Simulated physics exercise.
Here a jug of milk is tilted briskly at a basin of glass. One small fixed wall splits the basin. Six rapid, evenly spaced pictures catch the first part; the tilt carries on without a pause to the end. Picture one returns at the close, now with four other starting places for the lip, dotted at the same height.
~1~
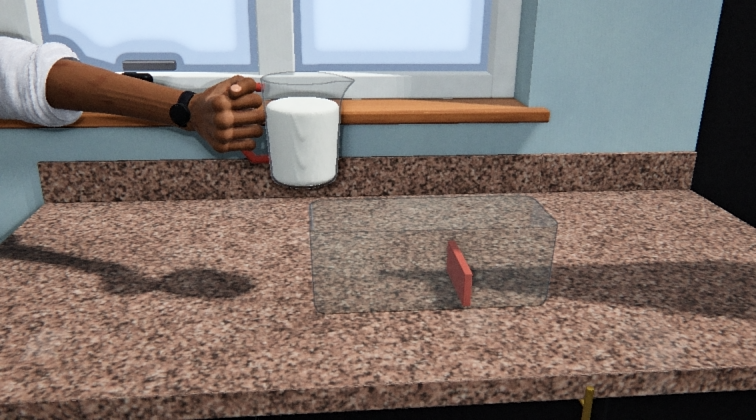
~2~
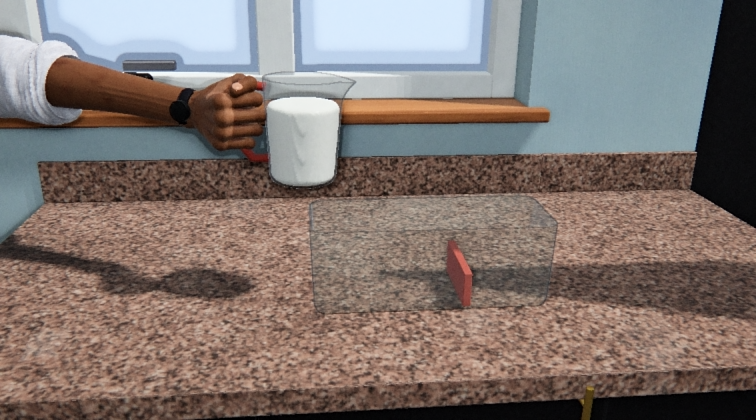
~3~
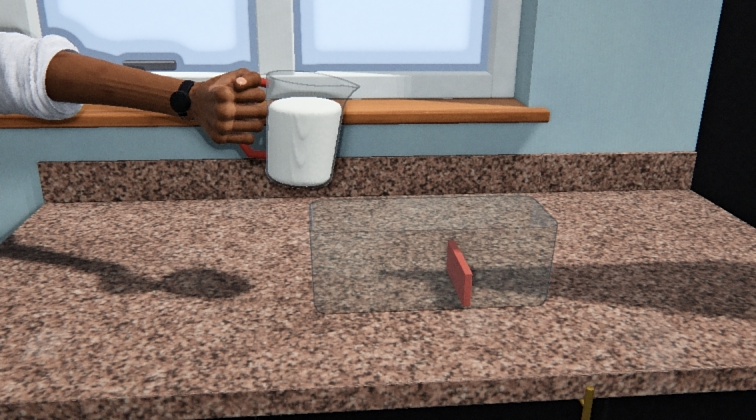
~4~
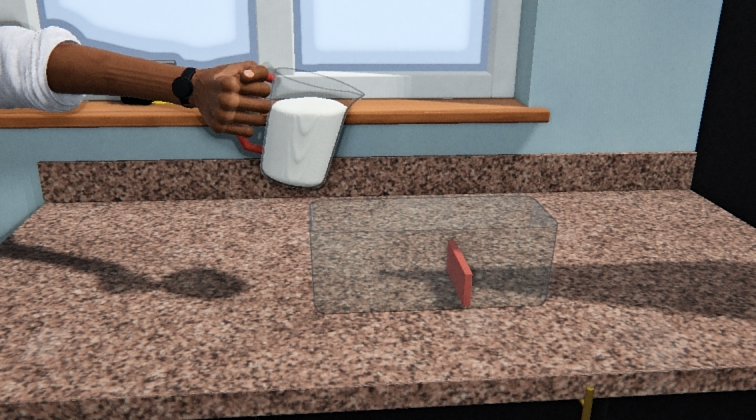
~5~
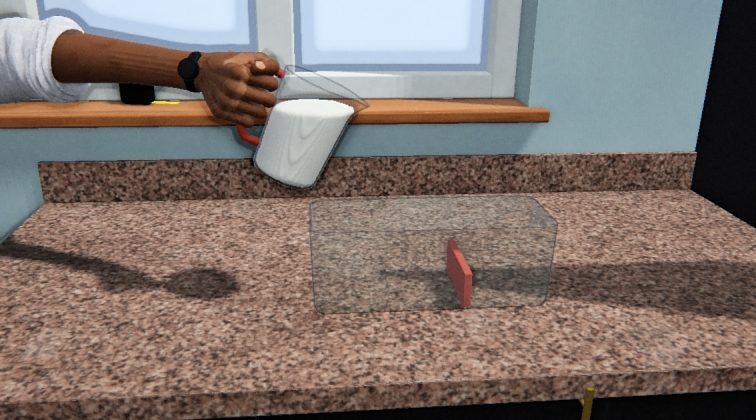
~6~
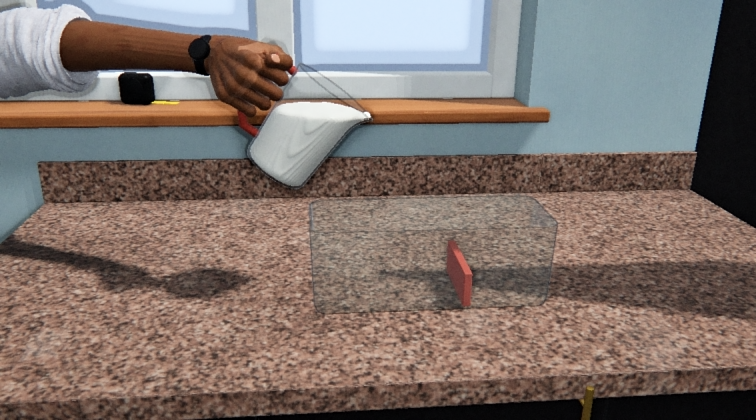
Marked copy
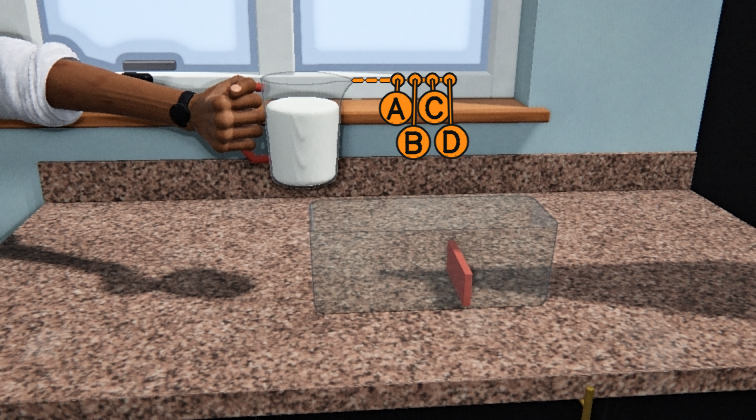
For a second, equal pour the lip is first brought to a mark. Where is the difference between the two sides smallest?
The answer is dot B.
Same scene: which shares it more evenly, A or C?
It is C.
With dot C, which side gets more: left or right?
More ends on the right.
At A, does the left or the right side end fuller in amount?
The left side.
In orange, A at (397, 80); B at (415, 80); C at (432, 79); D at (449, 79).
With A, about 91 % ends left of the wall and 7 % right of it.
With B, about 51 % ends left of the wall and 49 % right of it.
With C, about 18 % ends left of the wall and 81 % right of it.
With D, about 5 % ends left of the wall and 94 % right of it.
